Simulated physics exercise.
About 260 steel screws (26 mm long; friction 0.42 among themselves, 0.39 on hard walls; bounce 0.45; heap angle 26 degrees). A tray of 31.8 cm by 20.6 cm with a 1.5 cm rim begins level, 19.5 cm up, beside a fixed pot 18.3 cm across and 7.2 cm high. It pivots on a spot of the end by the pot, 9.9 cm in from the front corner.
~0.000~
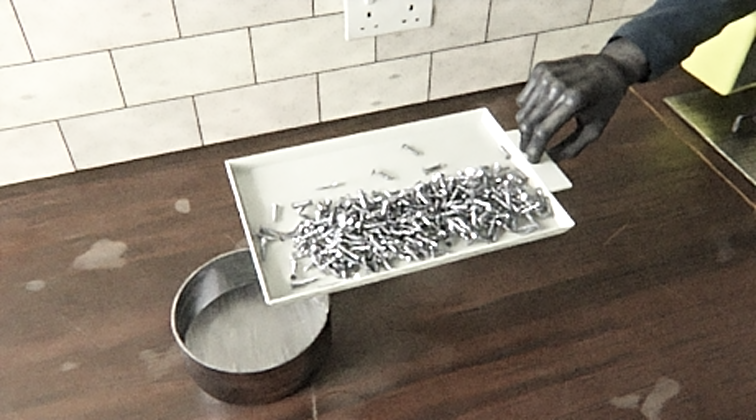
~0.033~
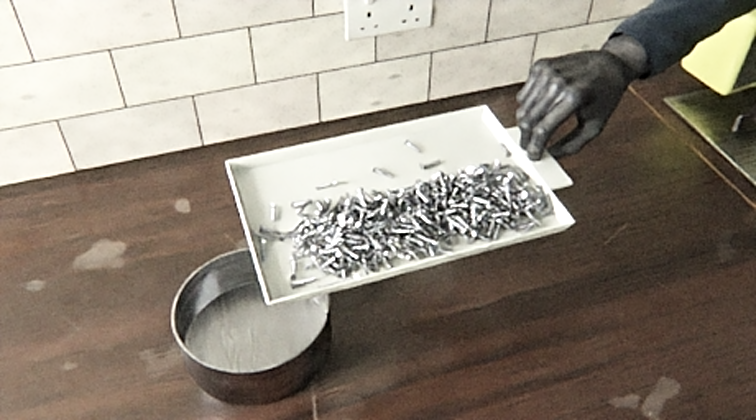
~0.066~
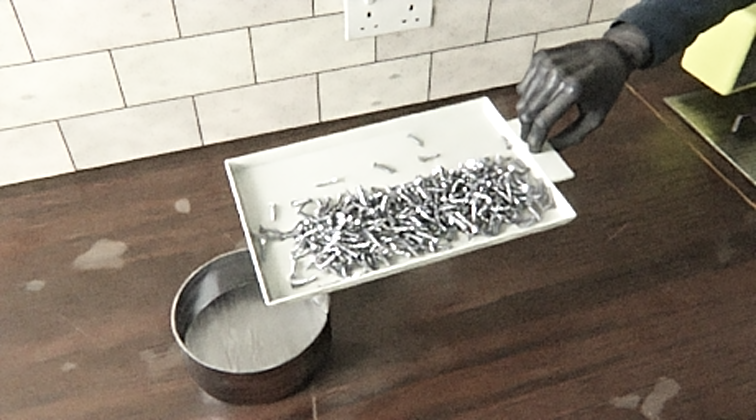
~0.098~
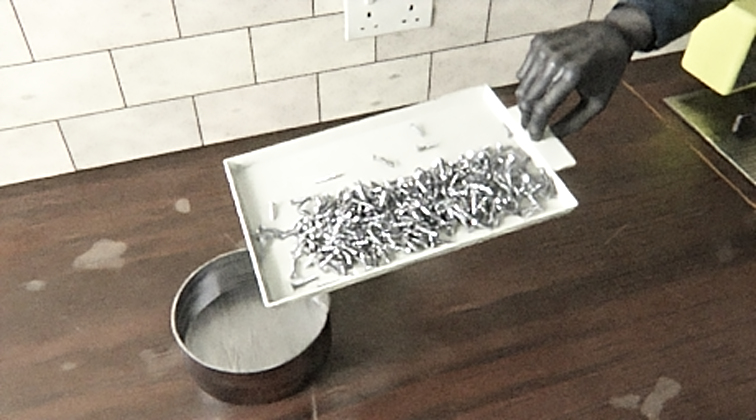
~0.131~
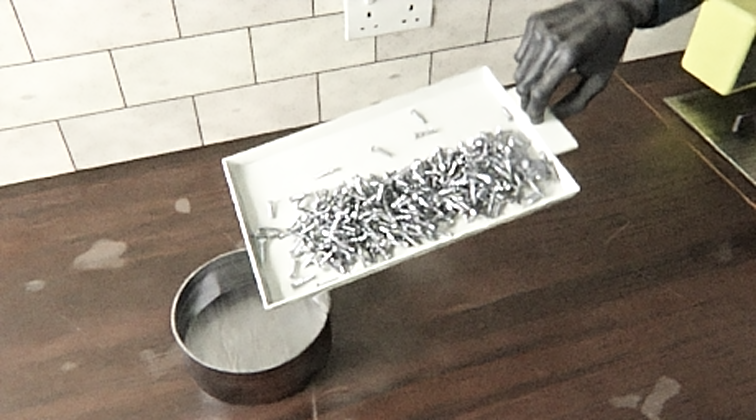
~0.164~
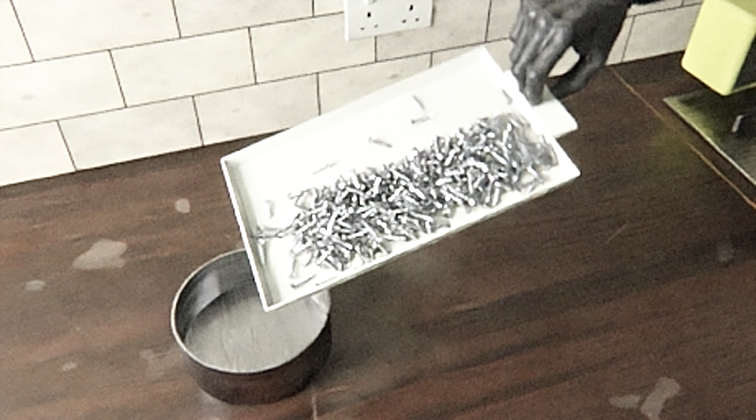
A white tray spread with small silvery metal pieces is held at its right end by a dark hand in a dark sleeve, over a brown wooden surface. Seen from slightly above by a still camera, a round dark metal pot sits below the tray's left end, with cream tiles and a white socket behind and something yellow at upper right. The hand raises the right end, slowly then faster, steepening the tray's leftward slant while the heap stays largely in place.
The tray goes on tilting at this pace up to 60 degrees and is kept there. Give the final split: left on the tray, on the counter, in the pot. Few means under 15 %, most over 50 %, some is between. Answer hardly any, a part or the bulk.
Tray: Hardly any, counter: The bulk, pot: A part.
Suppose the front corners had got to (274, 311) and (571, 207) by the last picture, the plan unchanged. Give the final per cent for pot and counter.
Pot 5, counter 90.
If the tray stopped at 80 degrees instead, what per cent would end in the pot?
In that case some 20 per cent.
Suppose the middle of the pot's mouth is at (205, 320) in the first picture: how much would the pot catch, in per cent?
About 40 per cent.
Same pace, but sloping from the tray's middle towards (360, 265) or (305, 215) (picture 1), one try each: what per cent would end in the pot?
Some 5 and 35 per cent.
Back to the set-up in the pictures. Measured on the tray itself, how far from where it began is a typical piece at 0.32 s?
Roughly 1 cm.
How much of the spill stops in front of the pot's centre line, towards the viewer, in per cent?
Roughly 100 per cent.
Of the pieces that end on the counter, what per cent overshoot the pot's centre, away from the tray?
Some 100 per cent.
After 0.32 s, tilt 40 degrees; the tray holds 100 %, the pot 0 %.
Then, at 0.42 s, tilt 55 degrees; the tray holds 100 %, the pot 0 %.
After 0.66 s, tilt 60 degrees; the tray holds 25 %, the pot 5 %.
By 1.9 s all is still; tray 5 %, counter 75 %, pot 20 %.
